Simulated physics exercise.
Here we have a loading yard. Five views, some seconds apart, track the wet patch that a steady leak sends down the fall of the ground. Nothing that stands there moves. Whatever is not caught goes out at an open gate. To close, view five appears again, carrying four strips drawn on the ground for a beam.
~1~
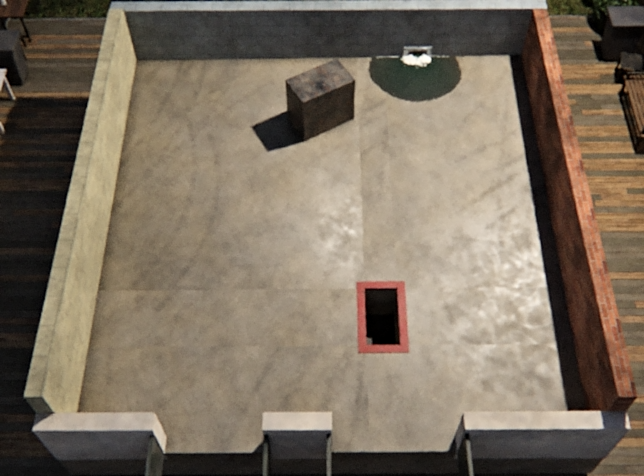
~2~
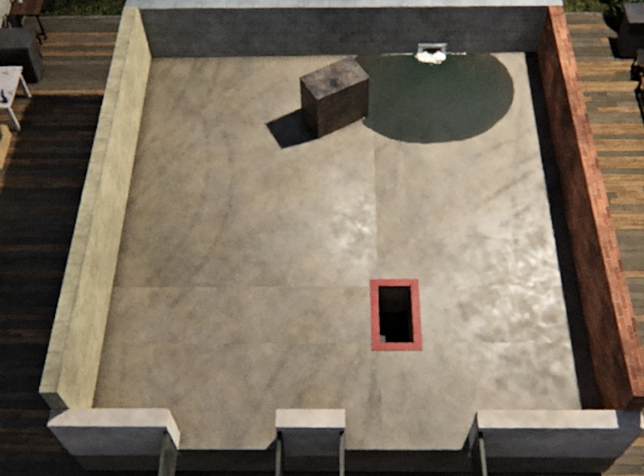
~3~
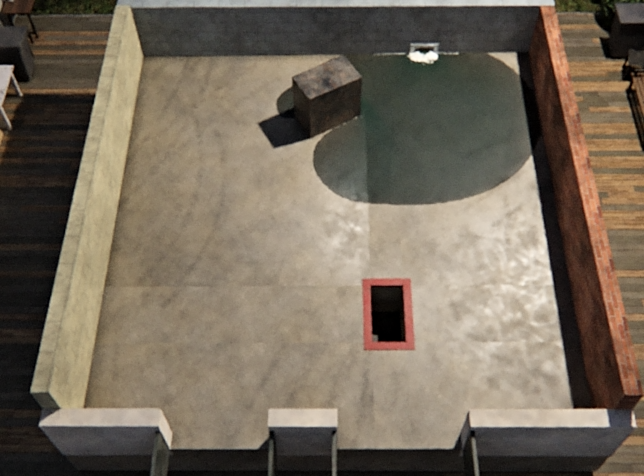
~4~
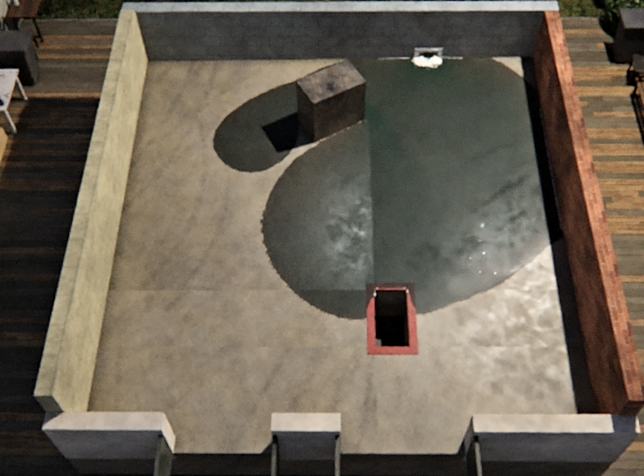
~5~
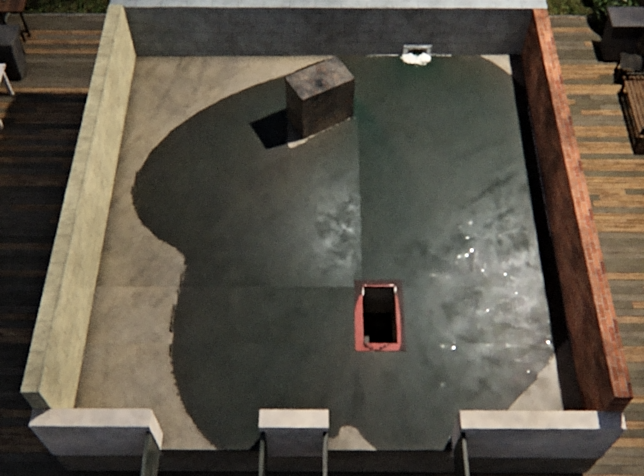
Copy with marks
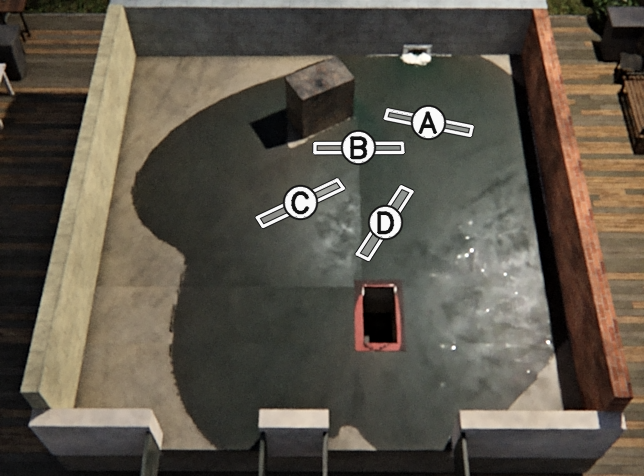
In a walled loading yard, dark water spreads from an outfall in the back wall across the pale floor, curls around a dark block, reaches the red-rimmed drain, then surrounds it and covers most of the ground.
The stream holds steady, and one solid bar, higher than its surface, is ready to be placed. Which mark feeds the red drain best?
Use place C.
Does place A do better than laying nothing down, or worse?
It is worse.
On the marked copy, A from (386, 114) to (471, 131); B from (314, 148) to (402, 147); C from (260, 222) to (340, 184); D from (362, 256) to (406, 189).
If A is chosen, about 15 % of the stream goes into the red drain, about 84 % out by the gates.
If B is chosen, about 17 % of the stream goes into the red drain, about 83 % out by the gates.
If C is chosen, about 25 % of the stream goes into the red drain, about 75 % out by the gates.
If D is chosen, about 16 % of the stream goes into the red drain, about 84 % out by the gates.
